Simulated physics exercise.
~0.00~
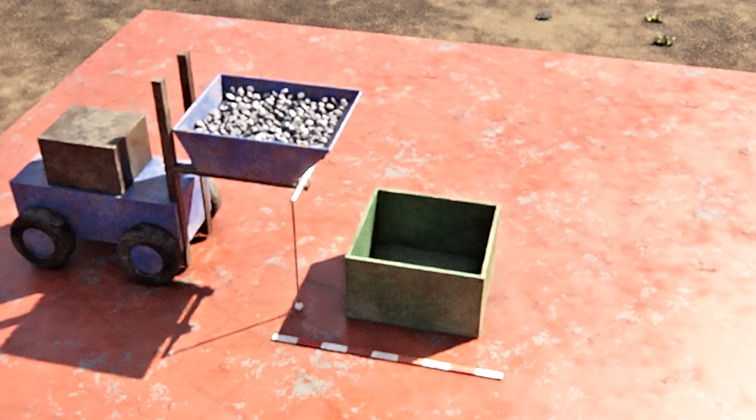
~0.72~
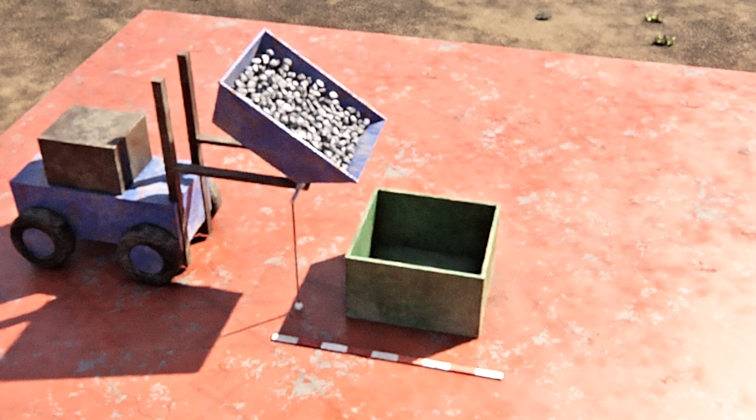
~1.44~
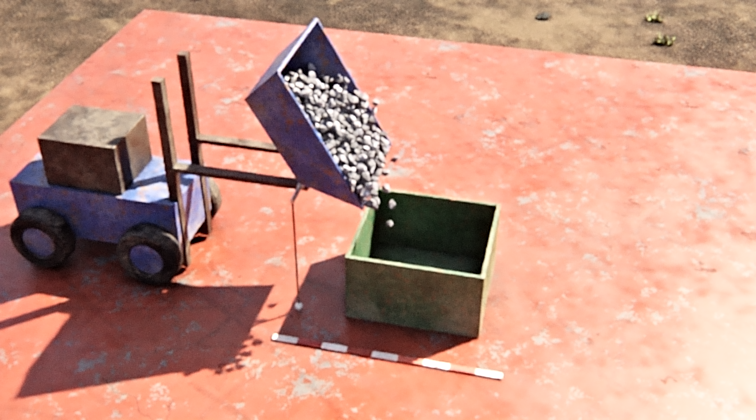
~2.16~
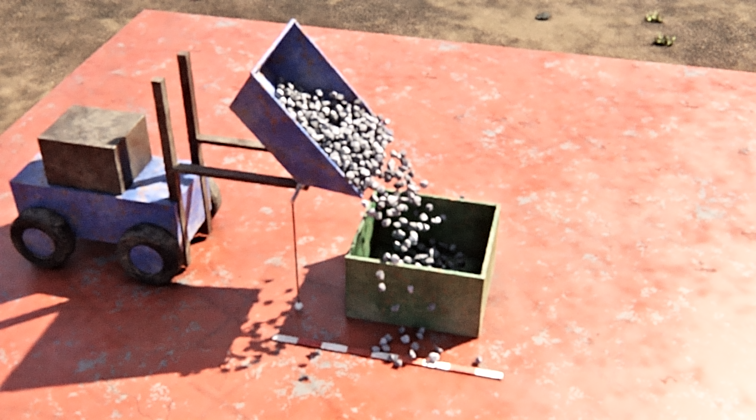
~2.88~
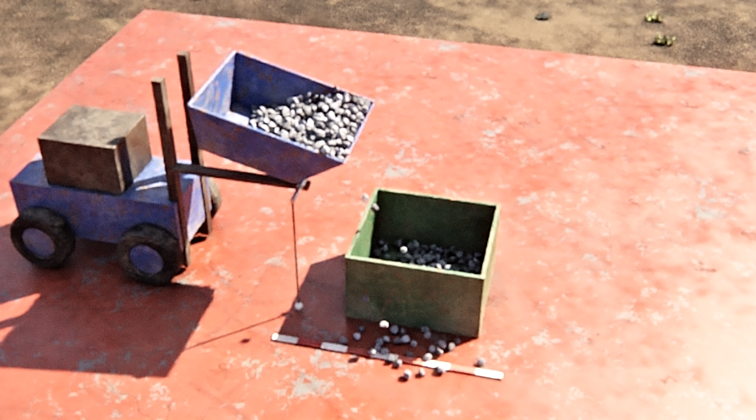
A blue skip full of pale grey stones sits raised on the forks of a small blue truck at the left, seen from the side and slightly above on a worn red floor edged by brown ground. An open green bin stands to its right, behind a red and white striped staff. The skip tips steeply to the right, and the stones slide to its lower lip and begin to fall. As it starts tilting back, many pour into the bin while some scatter in front. It ends slightly tilted, still holding most of the stones, with a smaller share in the bin and a few on the floor around the staff.
